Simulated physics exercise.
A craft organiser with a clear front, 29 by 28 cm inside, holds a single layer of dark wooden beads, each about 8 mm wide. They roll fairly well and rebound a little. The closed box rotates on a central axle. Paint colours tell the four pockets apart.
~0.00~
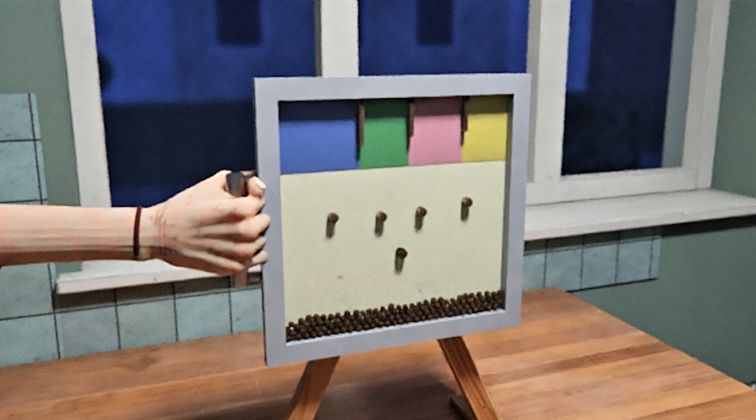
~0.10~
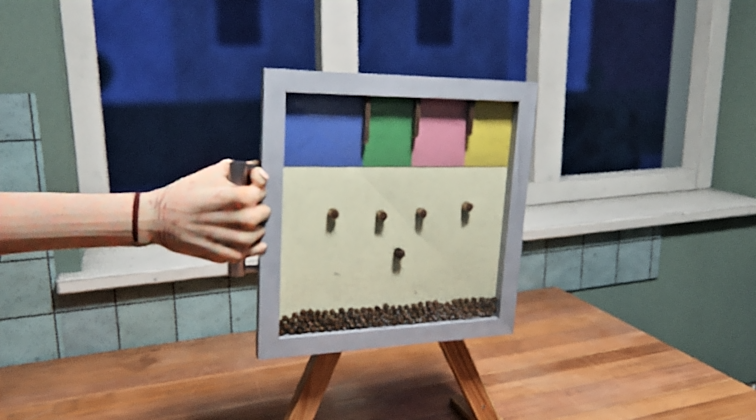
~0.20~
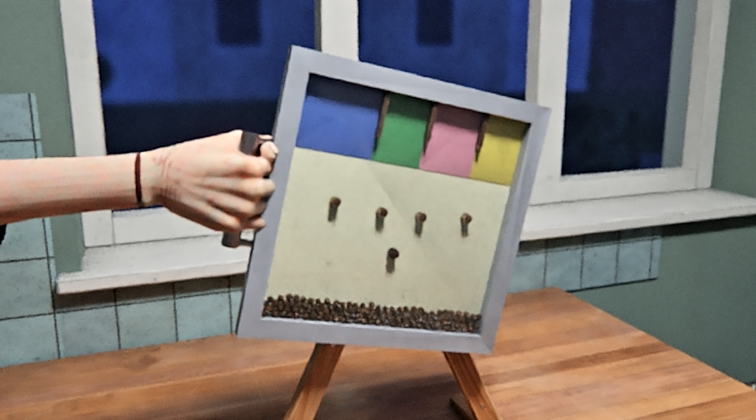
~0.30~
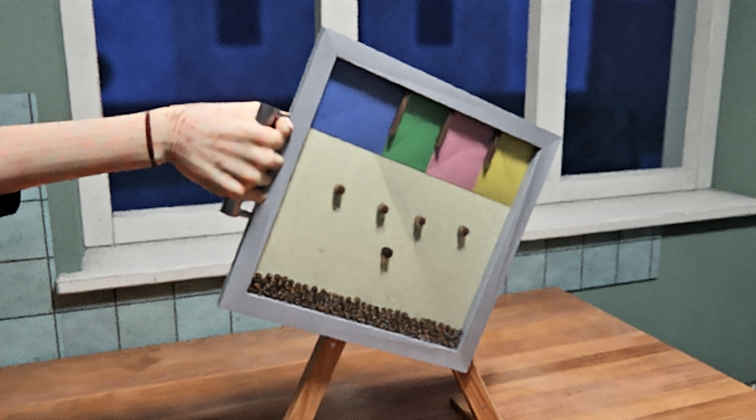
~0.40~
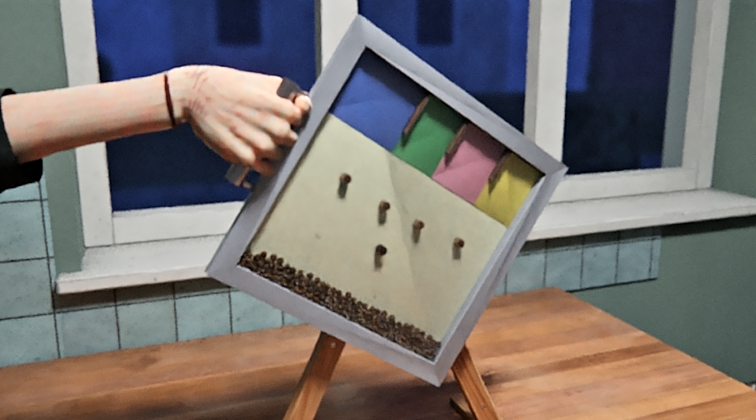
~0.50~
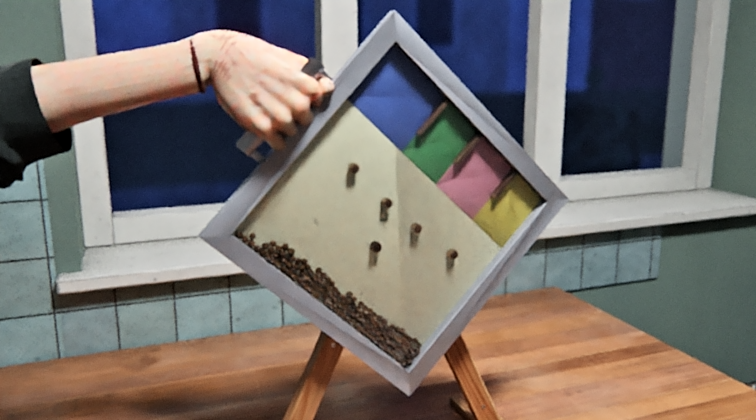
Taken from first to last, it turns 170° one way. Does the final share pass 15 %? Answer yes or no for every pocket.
Pink pocket yes, blue pocket no, green pocket no, yellow pocket yes.
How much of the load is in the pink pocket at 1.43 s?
Some 0 per cent.
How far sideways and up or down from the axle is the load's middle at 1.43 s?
About 6 cm left and 12 cm below.
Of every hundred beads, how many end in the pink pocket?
Roughly 35 per cent.
By 0.96 s, it stands 90° clockwise; the beads' middle is 9 cm left of and 9 cm below the centre; nothing in the marked areas.
By 1.43 s, it stands 137° clockwise; the beads' middle is 6 cm left of and 12 cm below the centre; yellow 50 %.
By 1.82 s, it stands 170° clockwise; the beads' middle is 9 cm left of and 11 cm below the centre; pink 20 %, yellow 60 %.
Settled by 2.9 s, it stands 170° clockwise; pink 35 %, blue 0 %, green 0 %, yellow 60 %, elsewhere 10 %.
